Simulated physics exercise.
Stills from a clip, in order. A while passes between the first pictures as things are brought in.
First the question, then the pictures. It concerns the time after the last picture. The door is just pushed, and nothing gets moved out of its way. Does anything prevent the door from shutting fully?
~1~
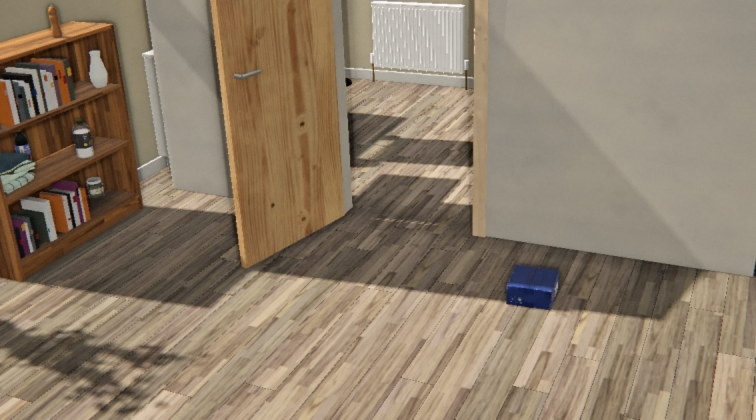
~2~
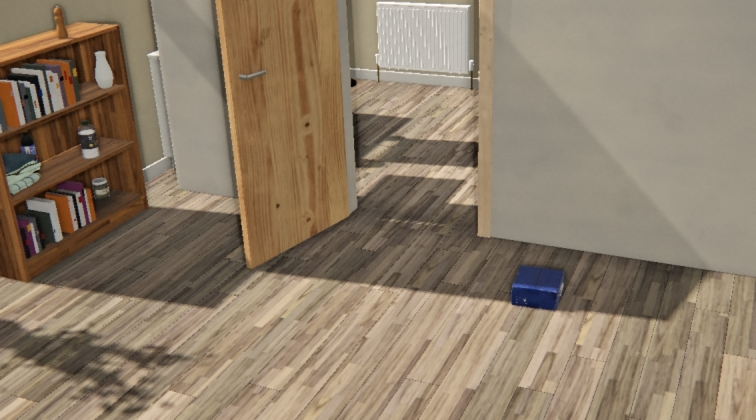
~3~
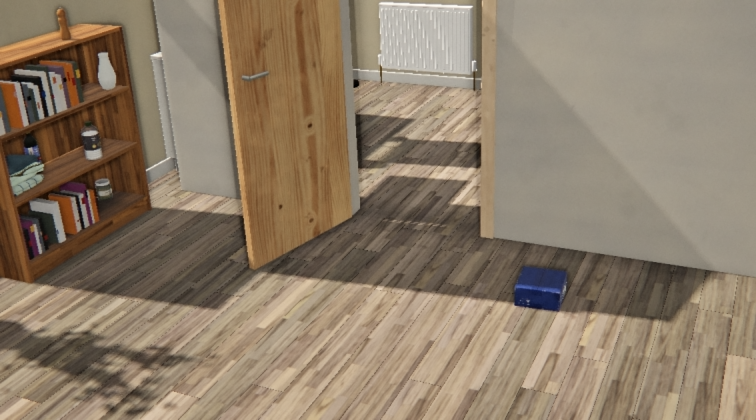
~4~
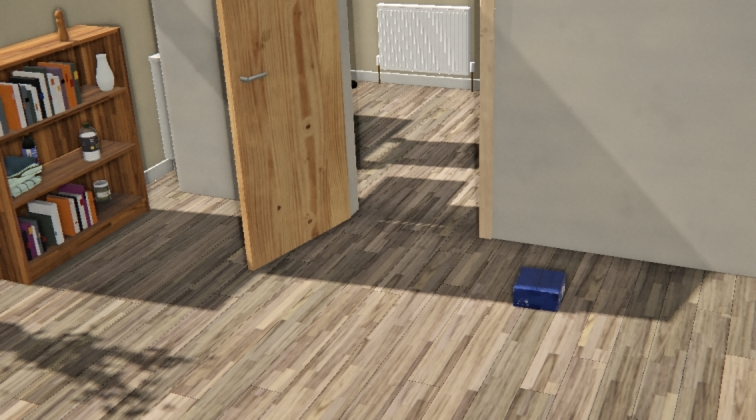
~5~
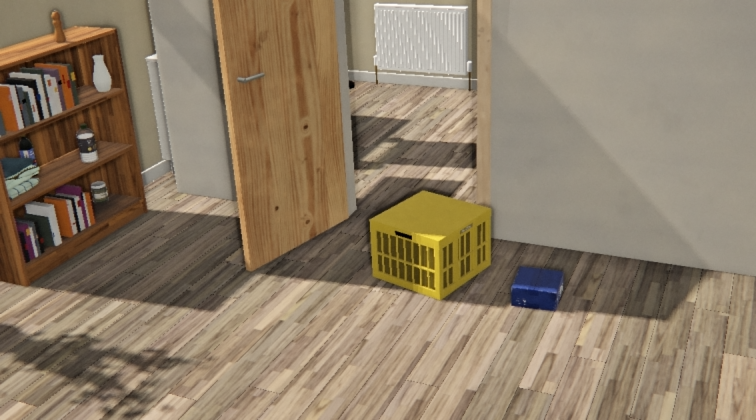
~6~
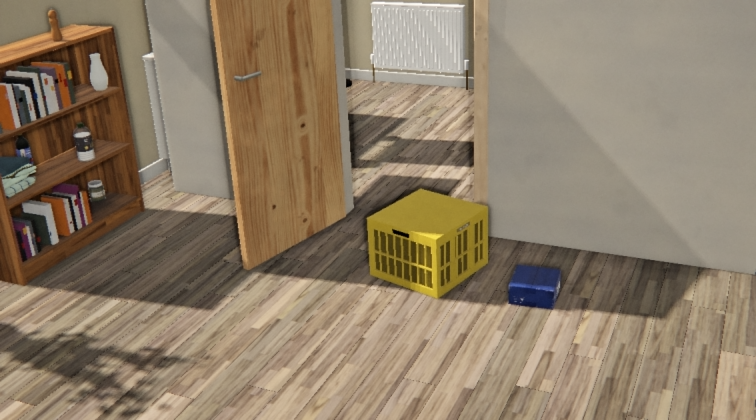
The door will probably have its swing cut off.
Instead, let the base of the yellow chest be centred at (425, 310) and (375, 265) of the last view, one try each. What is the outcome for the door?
The first time the door finishes its swing, the second time it is obstructed.
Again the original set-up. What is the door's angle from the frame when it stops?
It comes to about 50°.
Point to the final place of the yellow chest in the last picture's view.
Near pixel (436, 240).
Then, 0.50 s on from there, door at 95°.
Then, 0.90 s on from there, door at 78°.
Then, 1.20 s on from there, door at 64°.
Then, 1.50 s on from there, door at 53°; yellow chest shifted a little near (433, 241).
In the end, door at 52°; both unmoved. At the end, from the last picture's camera, yellow chest near (436, 240).
